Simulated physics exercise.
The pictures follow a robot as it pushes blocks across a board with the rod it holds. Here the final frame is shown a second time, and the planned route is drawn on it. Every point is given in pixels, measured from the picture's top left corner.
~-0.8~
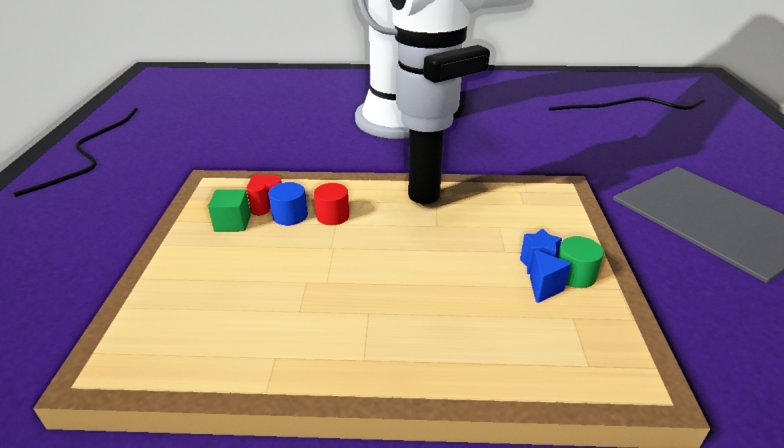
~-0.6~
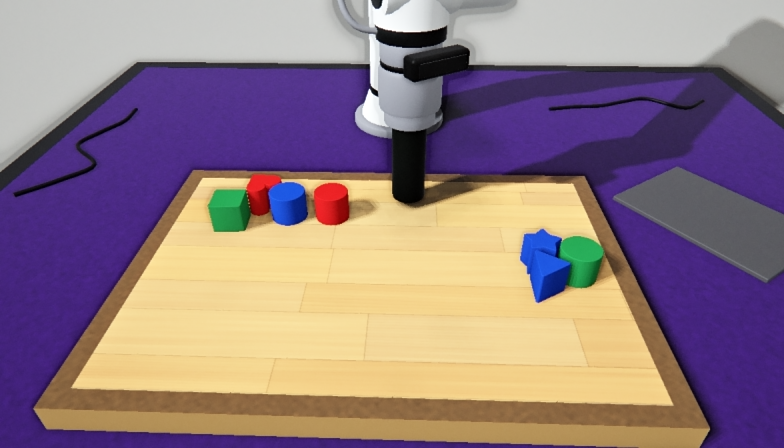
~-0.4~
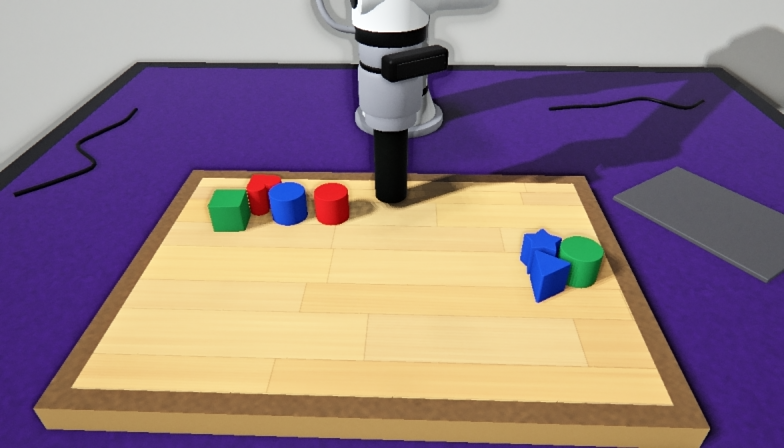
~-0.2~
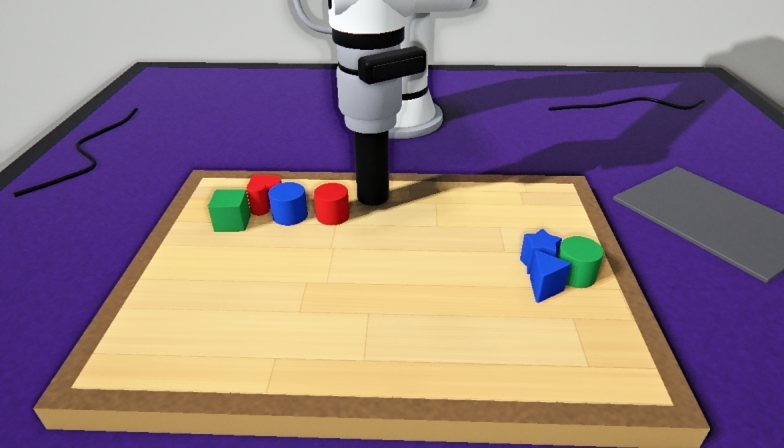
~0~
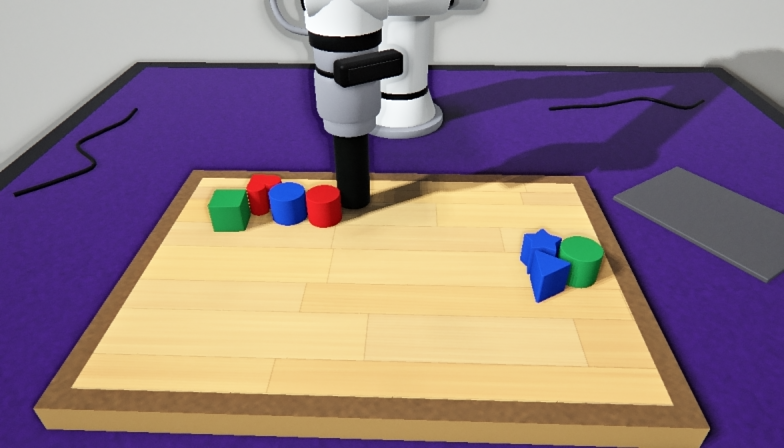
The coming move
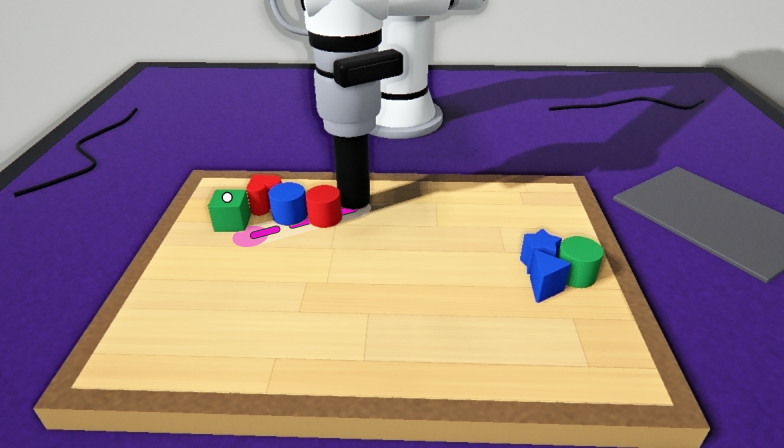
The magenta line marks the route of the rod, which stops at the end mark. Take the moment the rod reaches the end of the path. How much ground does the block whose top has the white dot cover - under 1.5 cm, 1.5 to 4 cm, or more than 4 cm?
Its final spot will lie more than 4 cm from the current one.
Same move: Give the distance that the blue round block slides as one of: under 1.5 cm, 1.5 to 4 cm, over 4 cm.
Travel: Beyond 4 cm.
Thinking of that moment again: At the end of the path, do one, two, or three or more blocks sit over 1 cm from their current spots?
My answer is three or more.
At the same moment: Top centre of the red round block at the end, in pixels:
It is at (257, 229).
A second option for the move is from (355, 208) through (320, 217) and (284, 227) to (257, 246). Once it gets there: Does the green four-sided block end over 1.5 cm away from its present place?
I'd say yes.
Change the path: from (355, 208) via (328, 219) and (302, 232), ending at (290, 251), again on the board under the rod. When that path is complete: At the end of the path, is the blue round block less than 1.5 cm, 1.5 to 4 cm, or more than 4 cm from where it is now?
The blue round block moves 1.5-4 cm.
The drawn path runs in a line from (355, 208) to (250, 236); the dot is on the green four-sided block.
On the path given first. One third of the way, rod at (320, 210); blue round block at (265, 198); red round block at (294, 208).
Two thirds of the way, rod at (286, 219); green four-sided block at (215, 197); blue round block at (247, 201); red round block at (269, 221).
At the end, rod at (249, 229); green four-sided block at (191, 193), turned 35° clockwise; red heart not moved; blue round block at (213, 205); red round block at (257, 229).
